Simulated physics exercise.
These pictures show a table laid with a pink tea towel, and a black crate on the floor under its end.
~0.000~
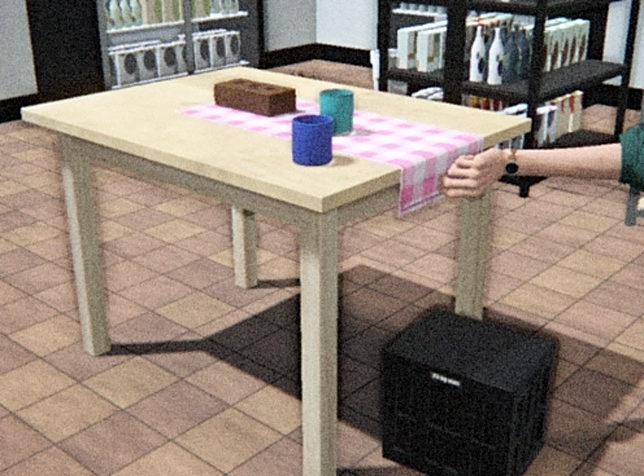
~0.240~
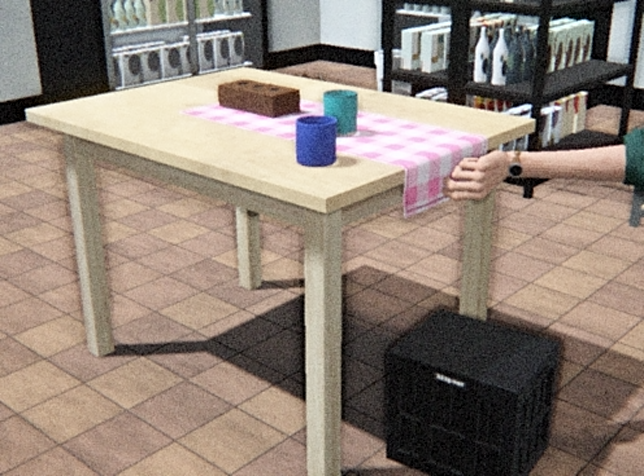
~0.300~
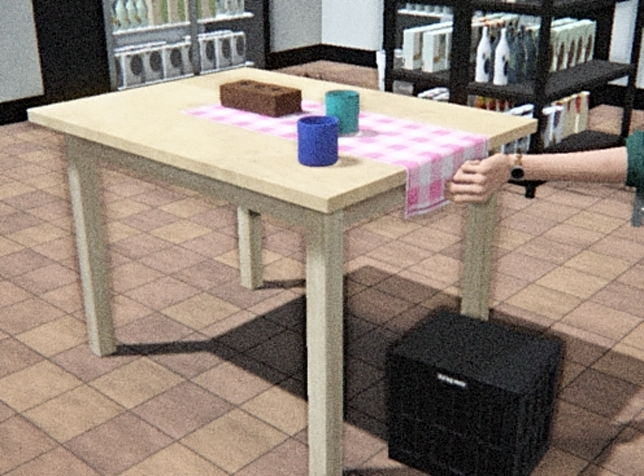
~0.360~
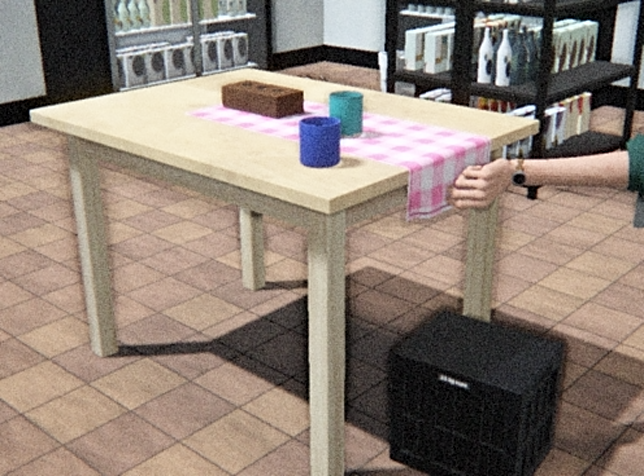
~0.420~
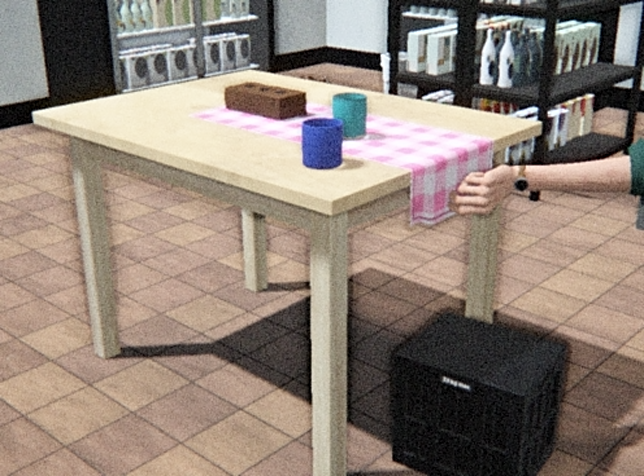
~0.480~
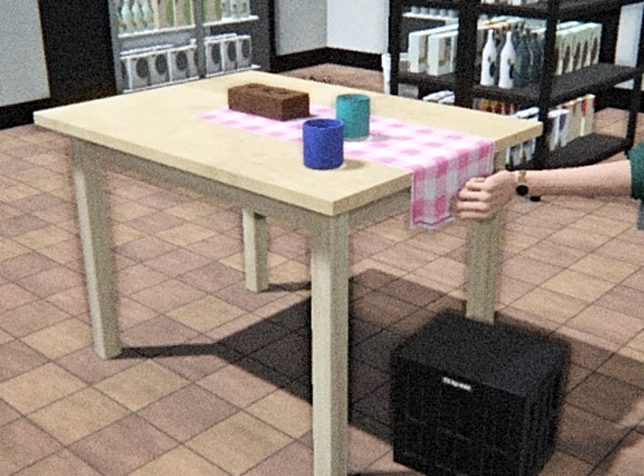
A hand grips a pink checked cloth at the table's edge, while mugs and brick barely shift.
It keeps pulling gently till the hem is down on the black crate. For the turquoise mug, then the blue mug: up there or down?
In the end the turquoise mug is carried off the end, the blue mug stays on the table.
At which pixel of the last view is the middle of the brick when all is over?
Its middle is at (357, 120).
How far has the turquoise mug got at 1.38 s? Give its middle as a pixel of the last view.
Near (412, 130).
By 0.84 s, hem going down; turquoise mug carried along near (375, 122); blue mug still.
By 1.38 s, hem going down; turquoise mug carried along near (412, 130); blue mug still.
By 1.88 s, hem going down; turquoise mug tipping at the edge near (460, 91); blue mug still.
When it is over, hem on the crate; turquoise mug down below near (515, 327); blue mug still. The turquoise mug falls off and the blue mug remains up there.
